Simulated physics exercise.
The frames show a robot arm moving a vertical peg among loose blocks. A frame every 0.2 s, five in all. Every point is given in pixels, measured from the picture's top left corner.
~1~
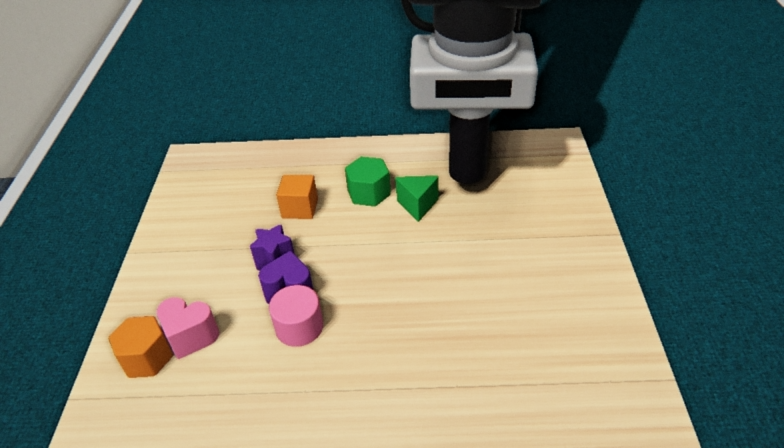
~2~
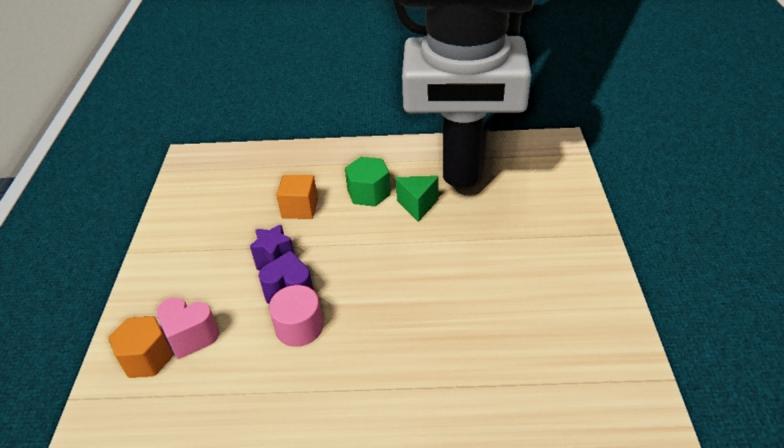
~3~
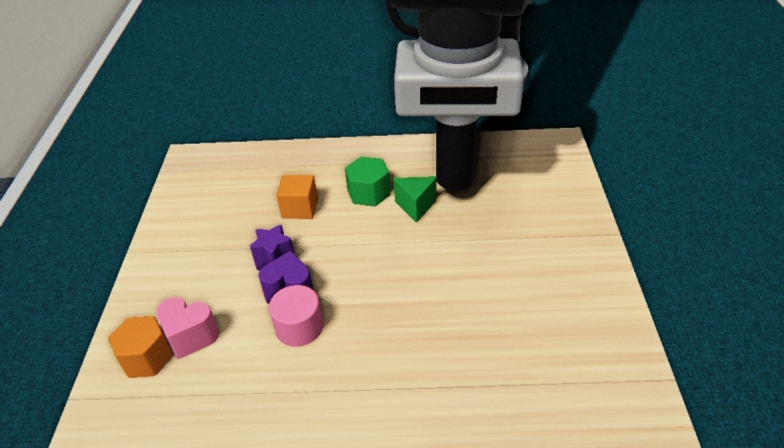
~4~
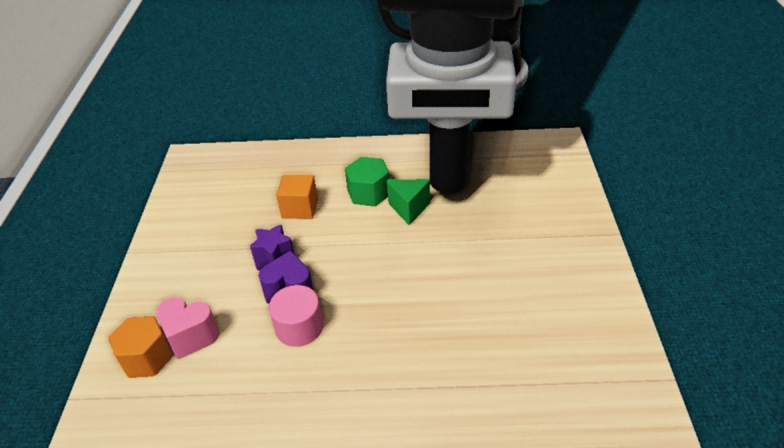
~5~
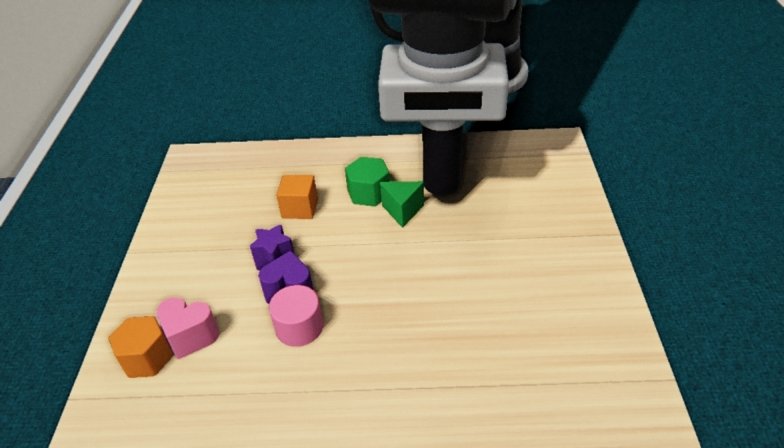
A robot arm with a black vertical peg stands at the far edge of a pale wooden board on a dark teal surface, seen from above by a still camera. A green hexagon and triangular piece sit beside it, an orange cube, purple star and heart, and pink cylinder farther left, a pink heart and orange hexagon lower left. The peg slides left and slightly nearer, nudging the green triangular piece a little leftward while the other blocks stay still.
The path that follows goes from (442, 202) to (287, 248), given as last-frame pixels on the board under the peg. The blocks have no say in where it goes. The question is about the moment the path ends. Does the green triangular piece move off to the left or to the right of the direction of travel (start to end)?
It is pushed towards the left-hand side.
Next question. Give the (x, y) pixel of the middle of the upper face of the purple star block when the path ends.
Just about (232, 256).
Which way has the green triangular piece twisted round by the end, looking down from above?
Looking down on the board, it turns counter-clockwise.
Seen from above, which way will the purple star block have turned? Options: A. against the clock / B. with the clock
B
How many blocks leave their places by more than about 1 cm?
The count is two.
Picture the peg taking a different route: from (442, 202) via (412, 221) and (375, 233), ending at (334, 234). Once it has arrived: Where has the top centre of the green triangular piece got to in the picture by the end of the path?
At pixel (319, 191).
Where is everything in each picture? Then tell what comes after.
In the first picture, peg tip (467, 172); block tops, purple star block (270, 237); green hexagon (367, 169); green triangular piece (417, 183).
In the second picture, peg (461, 176); blocks unchanged.
In the third picture, peg (455, 179); green triangular piece (415, 184).
In the fourth picture, peg (448, 182); green triangular piece (408, 186).
In the fifth picture, peg (442, 184); purple star block (270, 237); green hexagon (367, 169); green triangular piece (402, 189).
The first path, step by step. One third of the way, peg (390, 199); green triangular piece (350, 207), turned 10° anticlockwise.
Two thirds of the way, peg (337, 215); green triangular piece (310, 226), turned 65° anticlockwise.
At the end, peg (283, 230); purple star block (232, 256), turned 45° clockwise; green hexagon in place; green triangular piece (267, 248), turned 115° anticlockwise.
